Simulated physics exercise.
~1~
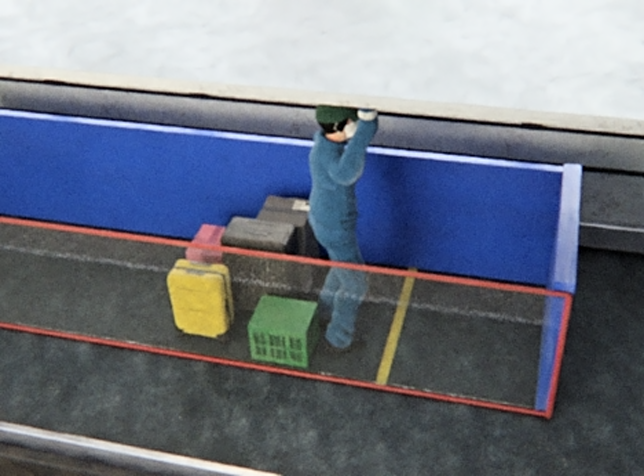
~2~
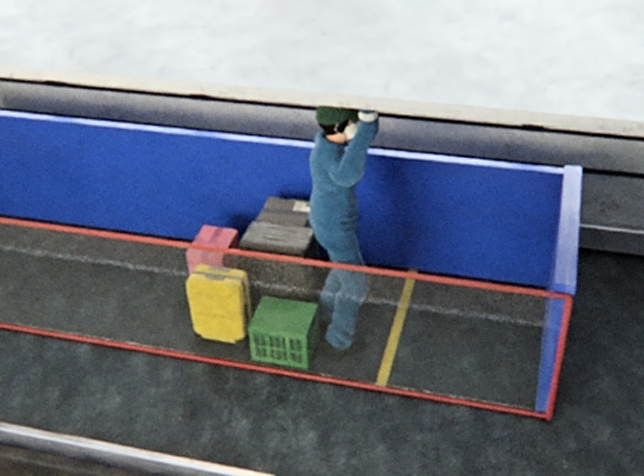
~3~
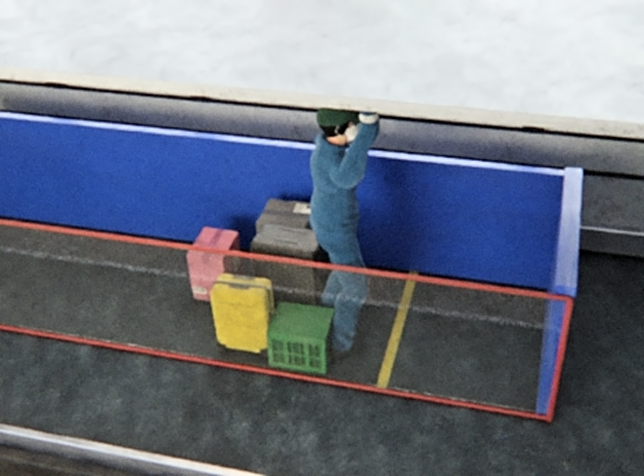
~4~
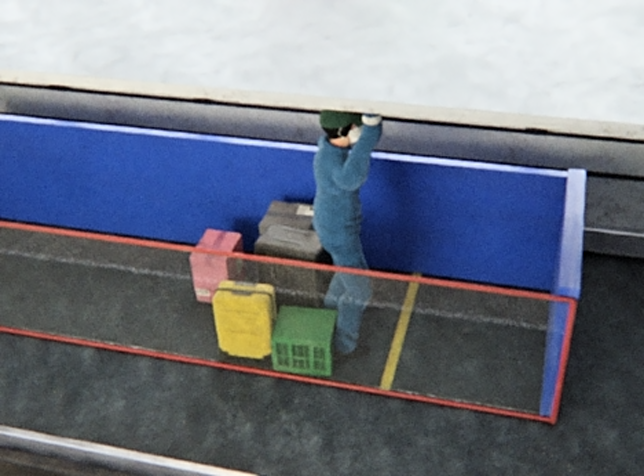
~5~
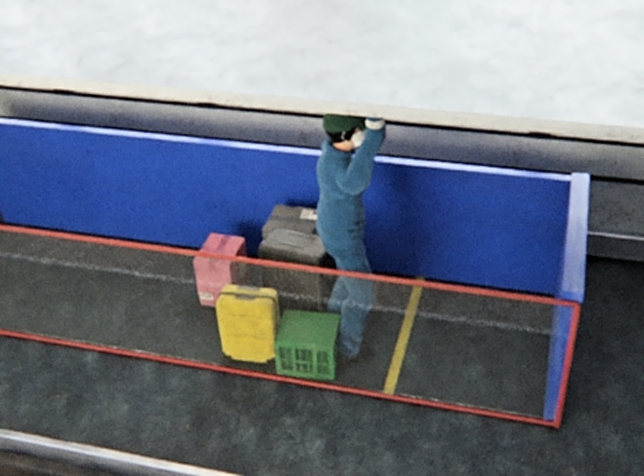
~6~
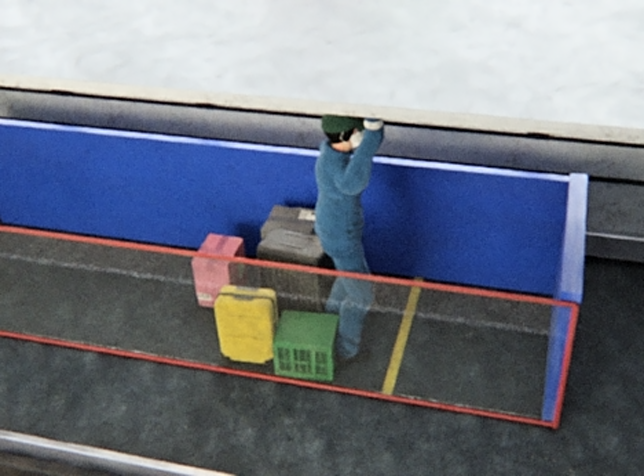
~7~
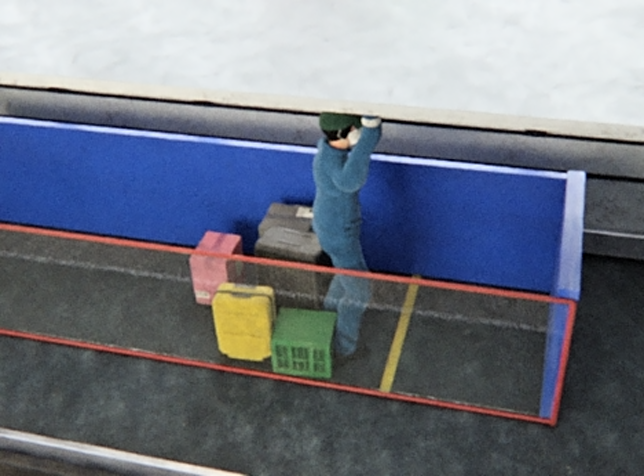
At the start, a passenger in blue with a green cap stands with arms raised beside a blue wall, with a yellow case, a green crate, a black case, a pink pack and a grey bag to the left of a yellow line. The yellow and black cases shift right, both staying upright, while the crate holds its place. Next, both cases move right again, and the crate slides slightly right too. The pink pack and grey bag stay put. After that everything rests, with all five items still short of the line.
